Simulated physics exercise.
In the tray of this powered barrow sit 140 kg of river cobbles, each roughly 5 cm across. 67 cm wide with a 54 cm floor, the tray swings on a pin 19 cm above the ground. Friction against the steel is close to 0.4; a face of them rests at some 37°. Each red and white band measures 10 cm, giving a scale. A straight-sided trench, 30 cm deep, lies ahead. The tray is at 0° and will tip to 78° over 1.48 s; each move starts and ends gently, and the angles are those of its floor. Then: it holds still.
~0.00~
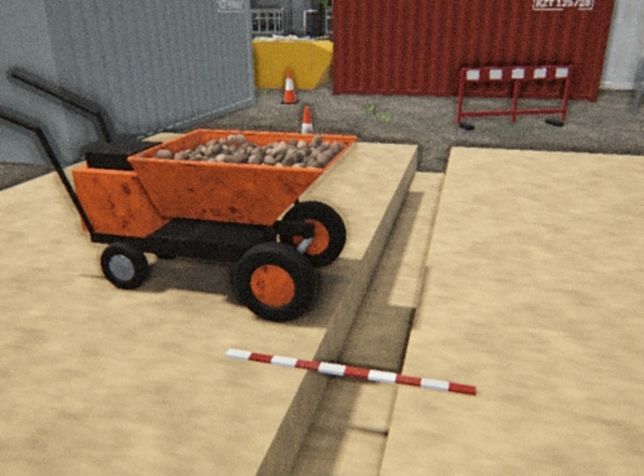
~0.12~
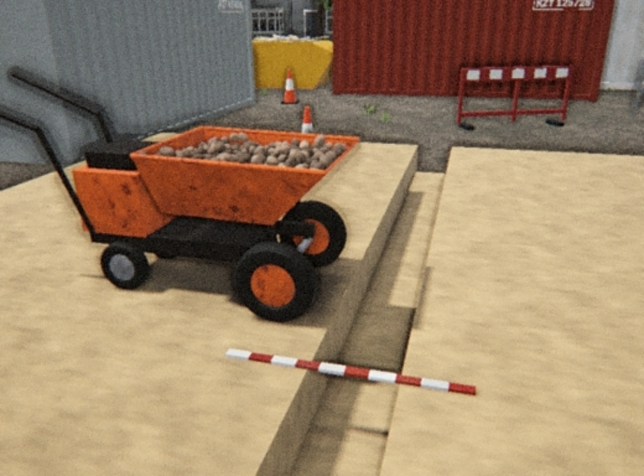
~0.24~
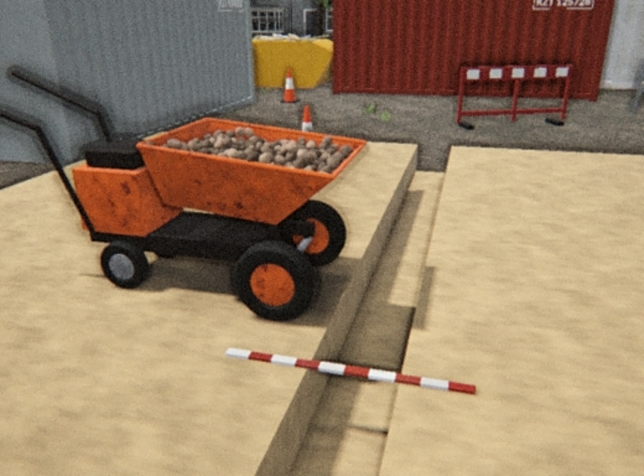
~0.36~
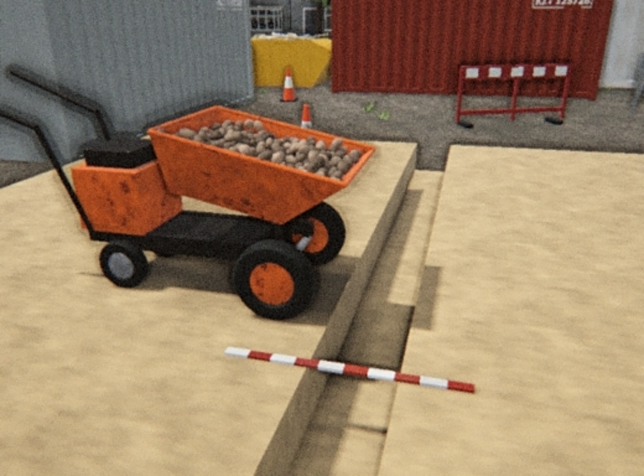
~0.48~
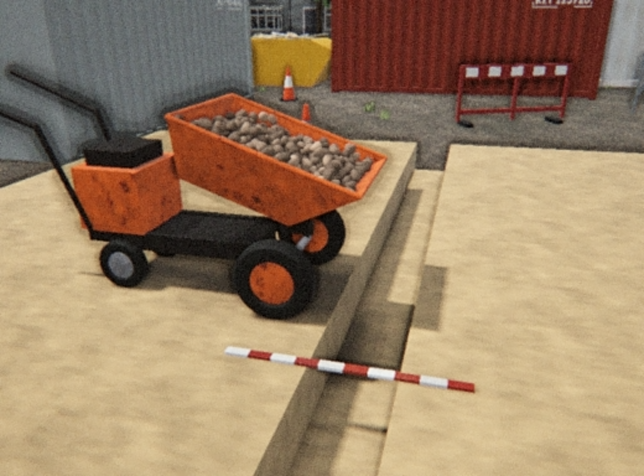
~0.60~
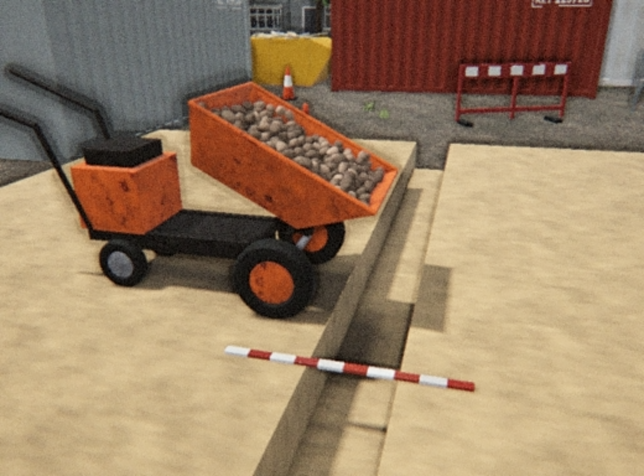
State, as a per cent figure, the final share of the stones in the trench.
The final share is about 7 per cent.
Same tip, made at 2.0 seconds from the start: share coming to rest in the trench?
My guess is near 10 percent.
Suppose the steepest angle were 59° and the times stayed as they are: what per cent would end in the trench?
Roughly 30%.
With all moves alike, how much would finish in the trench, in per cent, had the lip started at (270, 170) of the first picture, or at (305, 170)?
I'd say some 85 per cent and some 45 per cent.
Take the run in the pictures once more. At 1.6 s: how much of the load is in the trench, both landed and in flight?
Roughly 5% by that time.
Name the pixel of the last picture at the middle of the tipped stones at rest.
I'd point somewhere around (474, 305).
After 1.1 s the floor is at 66°; 96 % in the tray, 4 % past the trench; the foremost stones are at (440, 293).
After 1.6 s the floor is at 78°; 41 % in the tray, 3 % in the trench, 57 % past the trench; the foremost stones are at (574, 323).
After 1.9 s the floor is at 78°; 23 % in the tray, 6 % in the trench, 71 % past the trench; the foremost stones are past the picture's edge.
After 3.9 s the floor is at 78°; 22 % in the tray, 7 % in the trench, 71 % past the trench; the foremost stones are past the picture's edge.
